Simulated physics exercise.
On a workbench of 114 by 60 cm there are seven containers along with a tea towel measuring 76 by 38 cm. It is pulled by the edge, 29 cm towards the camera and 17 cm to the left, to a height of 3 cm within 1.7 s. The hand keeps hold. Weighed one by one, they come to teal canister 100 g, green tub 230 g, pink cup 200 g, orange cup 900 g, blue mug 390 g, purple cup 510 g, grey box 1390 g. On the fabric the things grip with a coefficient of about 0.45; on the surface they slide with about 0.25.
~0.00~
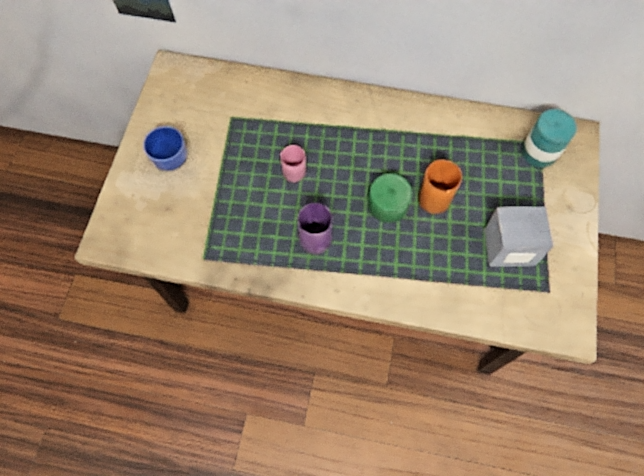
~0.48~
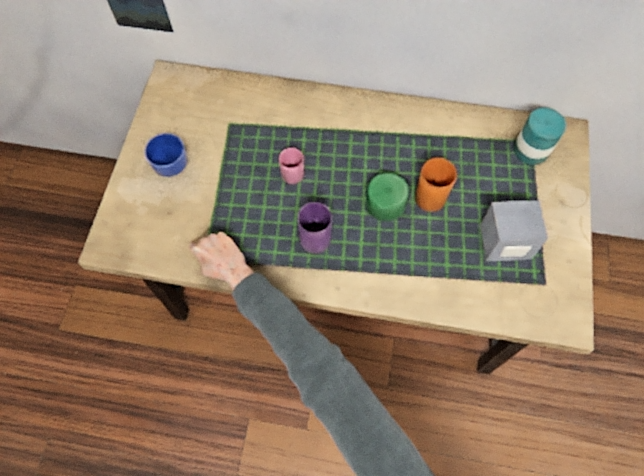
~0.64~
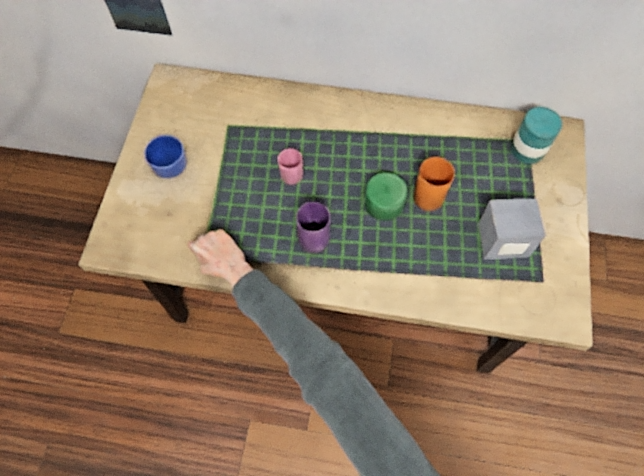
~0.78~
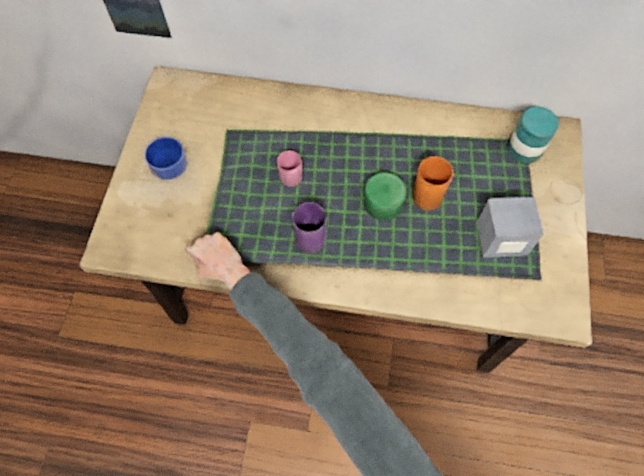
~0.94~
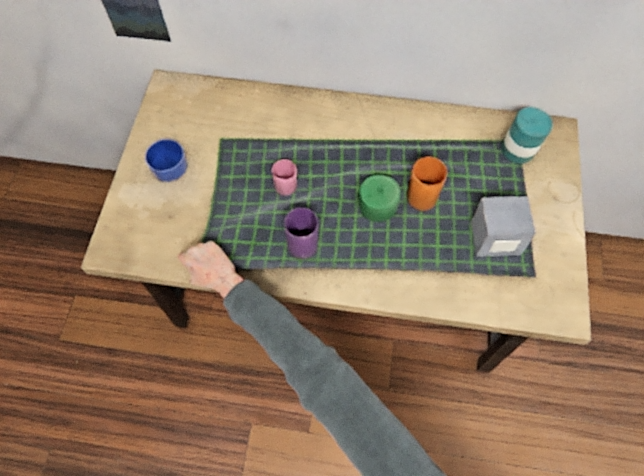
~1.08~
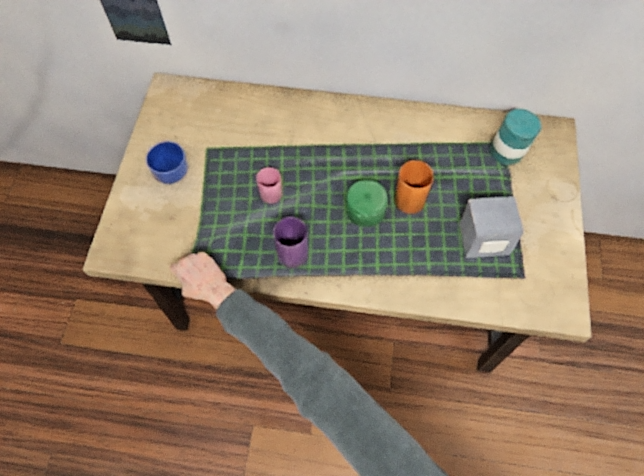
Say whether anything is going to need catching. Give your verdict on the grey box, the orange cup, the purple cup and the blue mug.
In the end I'd say the grey box does not leave; I'd say the orange cup does not leave; I'd say the purple cup leaves; I'd say the blue mug does not leave.
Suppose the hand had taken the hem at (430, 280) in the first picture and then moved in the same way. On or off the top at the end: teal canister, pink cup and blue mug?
In that case: Teal canister stays up, pink cup stays up, blue mug stays on.
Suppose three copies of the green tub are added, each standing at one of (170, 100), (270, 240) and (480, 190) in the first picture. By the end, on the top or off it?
In order: Holds on; comes off; holds on.
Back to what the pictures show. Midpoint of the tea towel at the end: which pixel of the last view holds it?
I'd point to about (261, 261).
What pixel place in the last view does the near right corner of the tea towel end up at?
About (443, 299).
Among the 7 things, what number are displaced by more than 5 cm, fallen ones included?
Count recorded: 6.
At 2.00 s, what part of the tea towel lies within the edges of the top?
Roughly 75%.
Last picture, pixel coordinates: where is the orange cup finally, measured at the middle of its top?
Somewhere around (311, 223) is where it ends up.
At 1.4 s, 95 % of the tea towel is still over the top; purple cup 16 cm off its start, orange cup 12 cm off its start, grey box 11 cm off its start.
At 1.7 s, 85 % of the tea towel is still over the top; purple cup 26 cm off its start, orange cup 21 cm off its start, grey box 18 cm off its start.
At 2.0 s, 75 % of the tea towel is still over the top; purple cup over the edge, orange cup 29 cm off its start at (316, 216), grey box 25 cm off its start at (405, 245).
At 2.3 s, 70 % of the tea towel is still over the top; purple cup over the edge, orange cup 30 cm off its start, grey box 26 cm off its start.
At 3.9 s, 70 % of the tea towel is still over the top; purple cup over the edge, orange cup 31 cm off its start at (311, 223), grey box 26 cm off its start at (401, 246), blue mug 0 cm off its start at (164, 157).
